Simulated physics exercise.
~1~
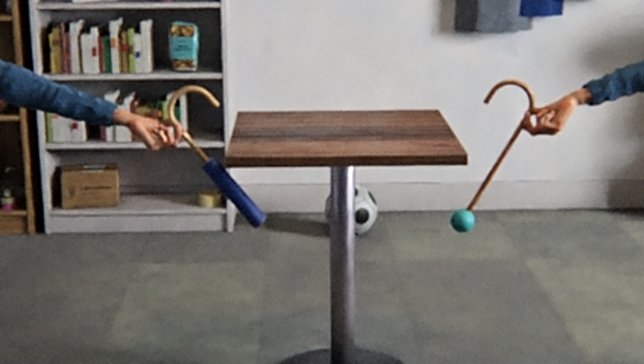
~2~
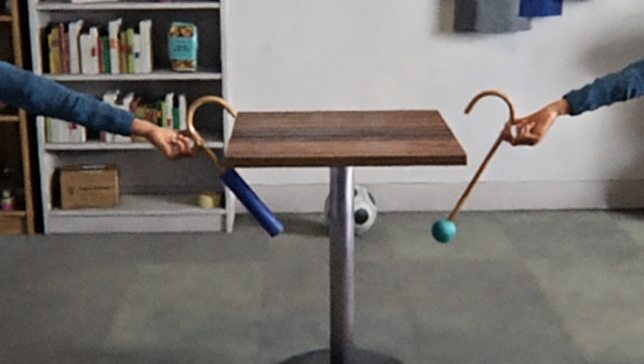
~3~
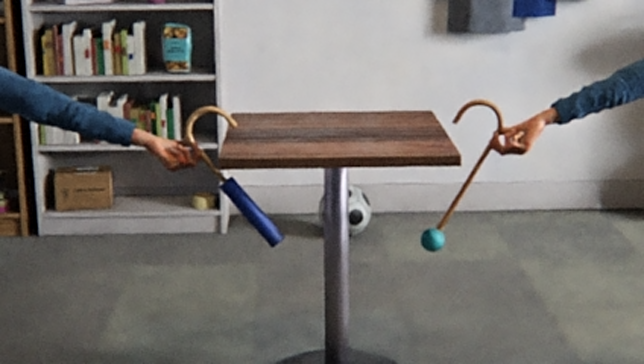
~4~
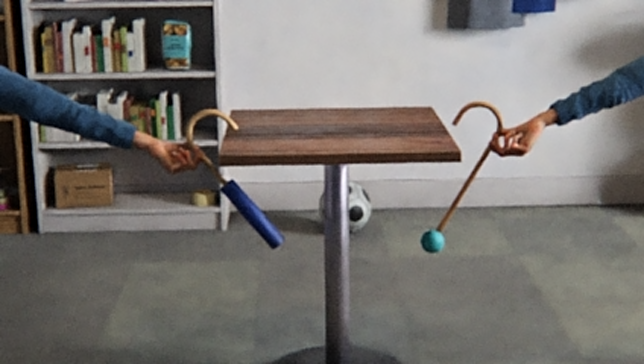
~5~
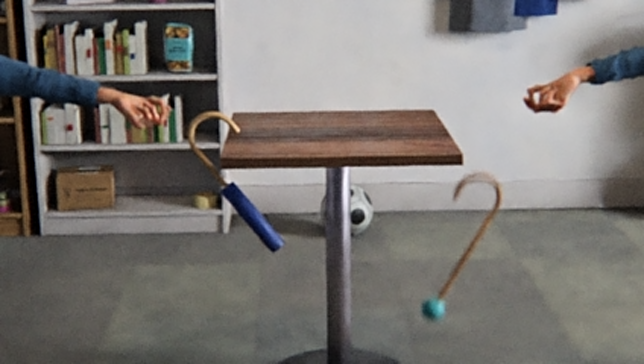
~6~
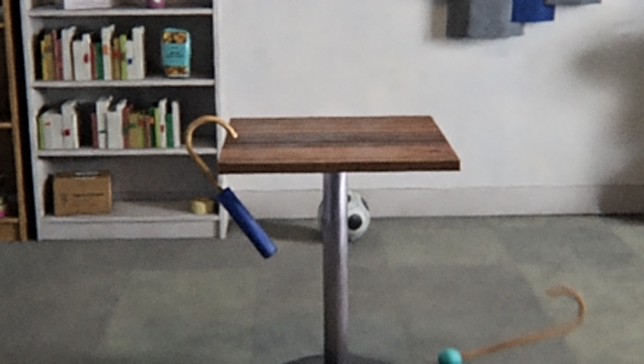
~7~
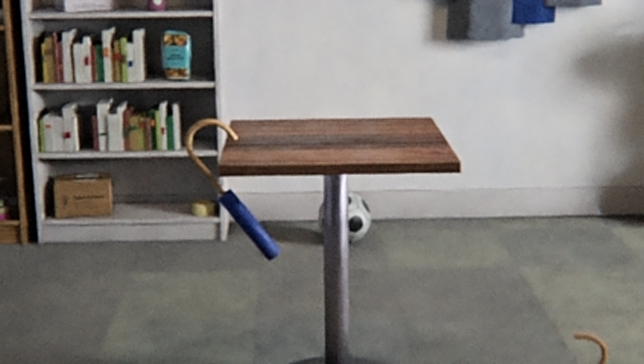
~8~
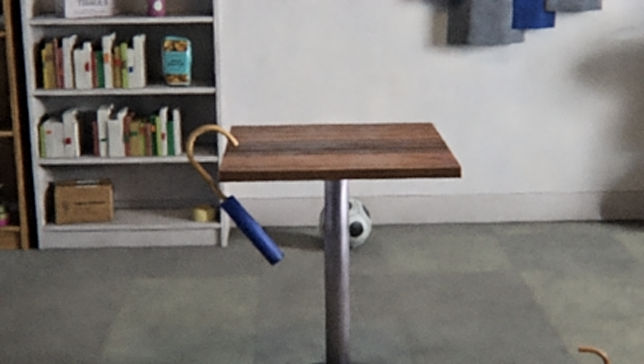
A turquoise-tipped ladle drops to the floor when two hands let go, while a blue umbrella stays hooked on the table's left edge.
